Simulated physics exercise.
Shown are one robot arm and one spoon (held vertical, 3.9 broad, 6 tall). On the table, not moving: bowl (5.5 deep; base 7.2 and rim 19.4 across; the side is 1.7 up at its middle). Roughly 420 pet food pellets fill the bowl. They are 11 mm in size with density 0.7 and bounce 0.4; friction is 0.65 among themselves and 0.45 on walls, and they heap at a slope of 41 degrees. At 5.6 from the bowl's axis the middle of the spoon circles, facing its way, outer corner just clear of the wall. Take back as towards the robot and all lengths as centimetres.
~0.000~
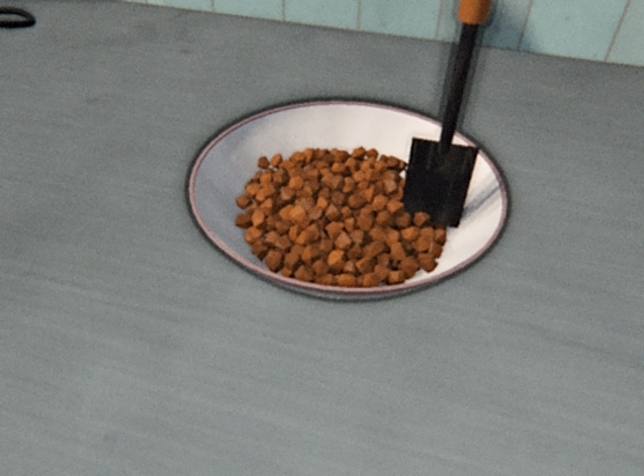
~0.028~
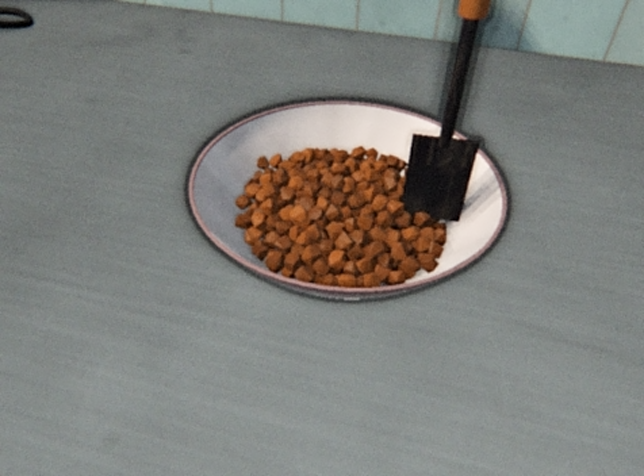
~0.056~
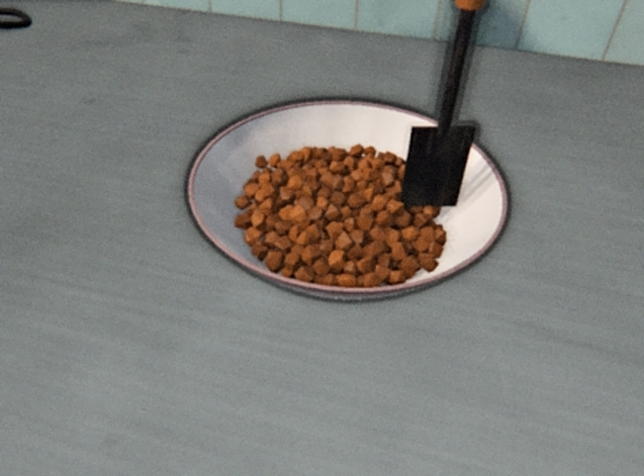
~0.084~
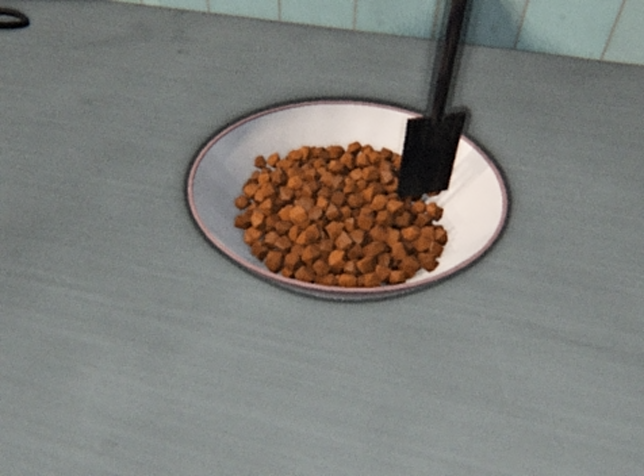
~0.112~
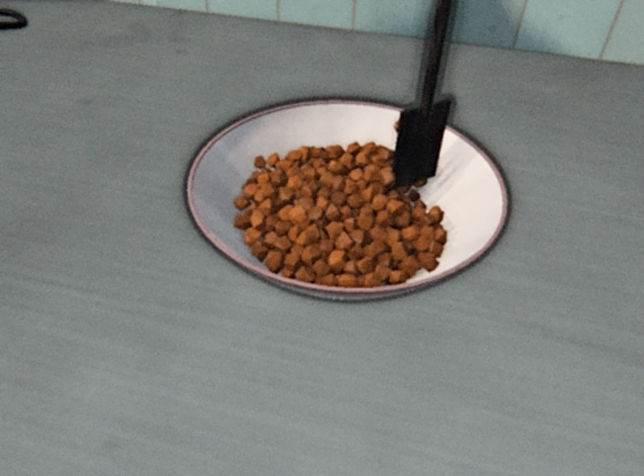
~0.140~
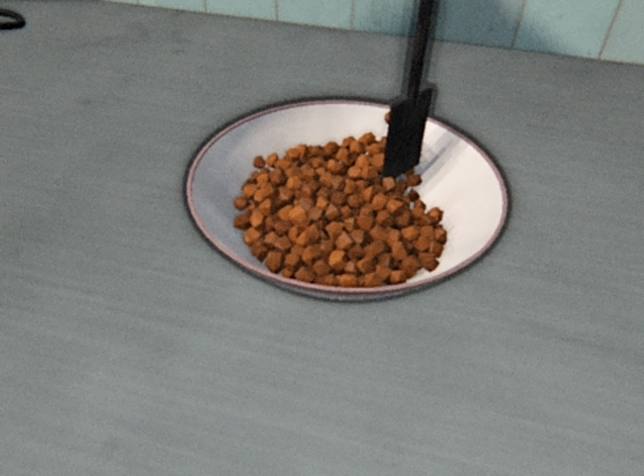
A flat black spoon, upright on a dark handle with an orange upper part, moves along the inside right of a bowl toward its back, turning edge-on as it pushes a few brown pellets. The white, dark-rimmed bowl holds a heap of these pellets on a grey tabletop before pale blue-green tiles, a black object at upper left. The view, from above at an angle, stays still.
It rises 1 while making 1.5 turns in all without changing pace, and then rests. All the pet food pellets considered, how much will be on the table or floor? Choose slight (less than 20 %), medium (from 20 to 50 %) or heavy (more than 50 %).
The share is slight.
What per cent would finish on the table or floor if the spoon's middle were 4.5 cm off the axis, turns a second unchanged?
Near 20 percent.
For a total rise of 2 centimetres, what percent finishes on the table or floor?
5 %.
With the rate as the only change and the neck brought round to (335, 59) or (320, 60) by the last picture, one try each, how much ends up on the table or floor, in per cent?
Close to 25 and 30 in a hundred.
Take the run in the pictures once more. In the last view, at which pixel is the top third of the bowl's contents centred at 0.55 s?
Centre estimate: Approx. (329, 242) px.
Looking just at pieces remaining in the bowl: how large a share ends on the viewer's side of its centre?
I'd put it at roughly 55 per cent.
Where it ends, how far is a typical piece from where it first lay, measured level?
Around 3 centimetres.
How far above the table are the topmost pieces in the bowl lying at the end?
About 6.5 cm.
After 0.55 s, 246° round, highest piece 8 above the table; 395 in the bowl, 15 on the table or floor, 8 in flight or on the tool.
After 0.95 s, 76° round, highest piece 7 above the table; 365 in the bowl, 52 on the table or floor, 1 in flight or on the tool.
After 1.35 s, 180° round, highest piece 6 above the table; 358 in the bowl, 60 on the table or floor.
After 2.05 s, 180° round, highest piece 6 above the table; 358 in the bowl, 60 on the table or floor.
In the end, 358 in the bowl, 60 on the table or floor. That is 14 % on the table or floor.
